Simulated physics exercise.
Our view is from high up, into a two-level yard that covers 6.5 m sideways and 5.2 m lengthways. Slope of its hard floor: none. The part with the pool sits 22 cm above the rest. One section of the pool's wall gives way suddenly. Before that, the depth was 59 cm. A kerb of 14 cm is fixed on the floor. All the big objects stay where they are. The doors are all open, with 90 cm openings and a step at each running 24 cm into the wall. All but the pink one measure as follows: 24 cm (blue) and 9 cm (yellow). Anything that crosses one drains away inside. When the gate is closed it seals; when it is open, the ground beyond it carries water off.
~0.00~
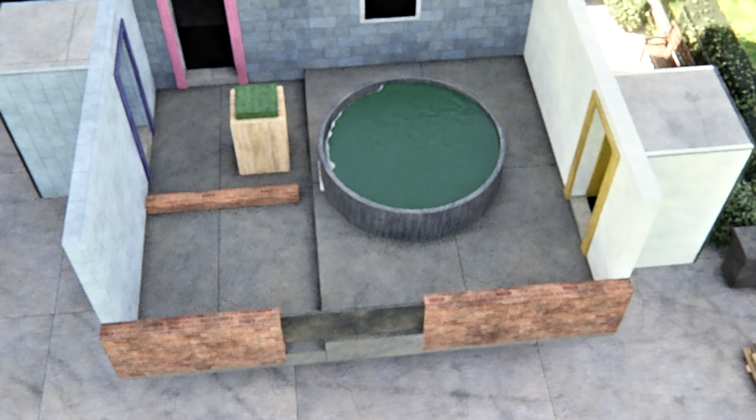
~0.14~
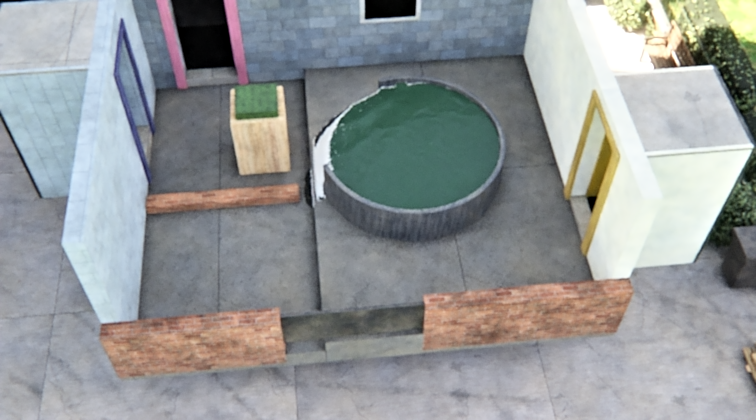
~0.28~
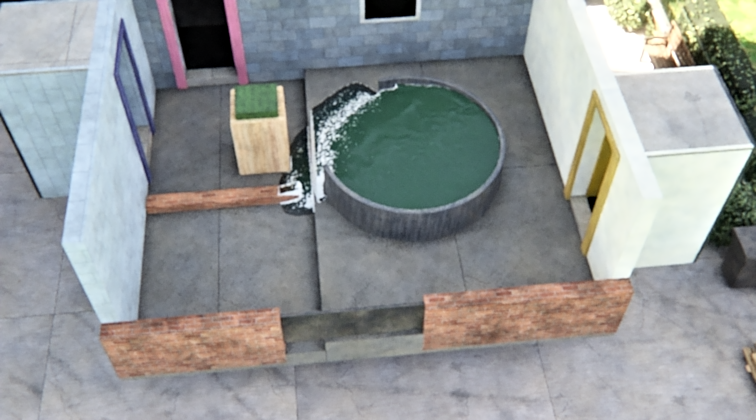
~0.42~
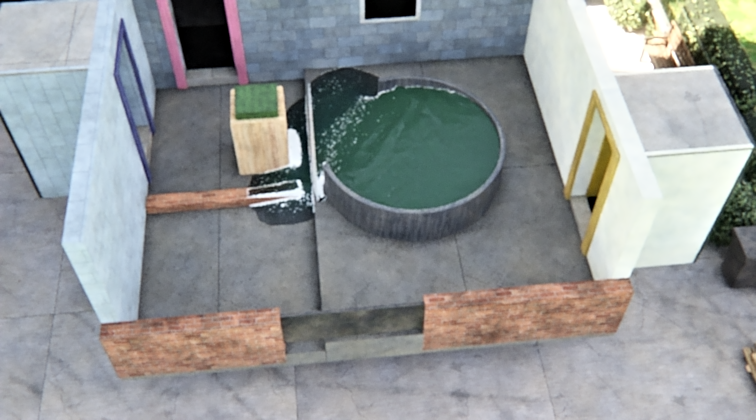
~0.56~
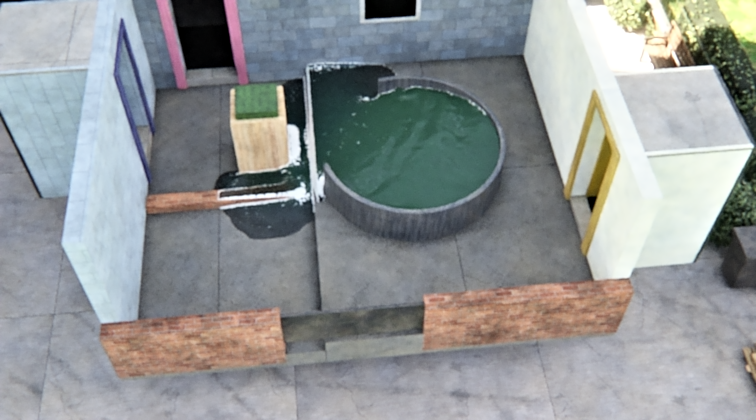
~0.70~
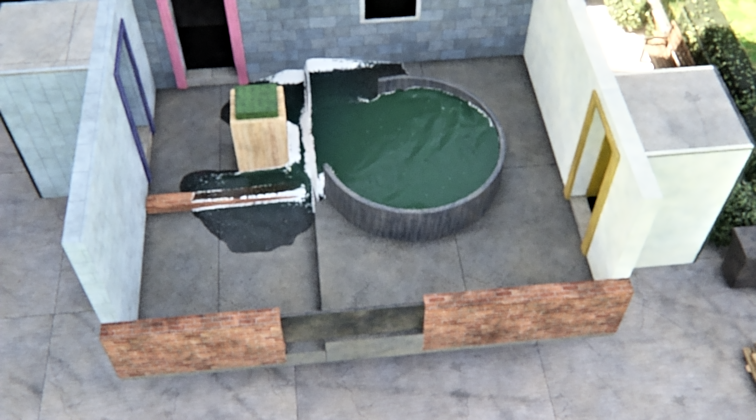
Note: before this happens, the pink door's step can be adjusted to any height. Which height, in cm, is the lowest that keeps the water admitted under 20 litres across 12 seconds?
Close to 29 cm.
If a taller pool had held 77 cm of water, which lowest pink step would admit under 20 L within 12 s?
37 cm.
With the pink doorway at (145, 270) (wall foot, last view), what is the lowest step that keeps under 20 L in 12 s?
Roughly 22 cm.
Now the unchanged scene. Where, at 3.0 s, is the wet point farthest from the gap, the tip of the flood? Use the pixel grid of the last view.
Near (136, 352).
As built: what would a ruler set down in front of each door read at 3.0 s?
Door depths (cm): Blue = 32, yellow = 0, pink = 29.
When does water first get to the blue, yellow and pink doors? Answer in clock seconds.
The blue door at 1.2 s, the yellow door at 7.5 s and the pink door at 0.9 s.
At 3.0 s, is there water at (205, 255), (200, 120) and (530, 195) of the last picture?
Taking the spots one by one: Swamped, swamped, untouched.
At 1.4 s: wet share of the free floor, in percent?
About 35 per cent.
After 1.4 s water covers 35 % of the floor, deepest (56 cm) near (296, 154); 18 cm at the pink door, 0 litres in over its 17 cm step.
After 3.0 s water covers 60 % of the floor, deepest (47 cm) near (156, 95); 29 cm at the pink door, 28 litres in over its 17 cm step.
After 12.0 s water covers 90 % of the floor, deepest (26 cm) near (155, 109); 22 cm at the pink door, 180 litres in over its 17 cm step.
At the pink door as built, the water arrived by 0.9 s and peaked near 30 cm at 3.6 s.
Run again over the same 12 s with other heights there, 48 litres in over 24.5 cm, 9 litres over 33 cm. The limit of 20 litres is kept from about 29 cm up.
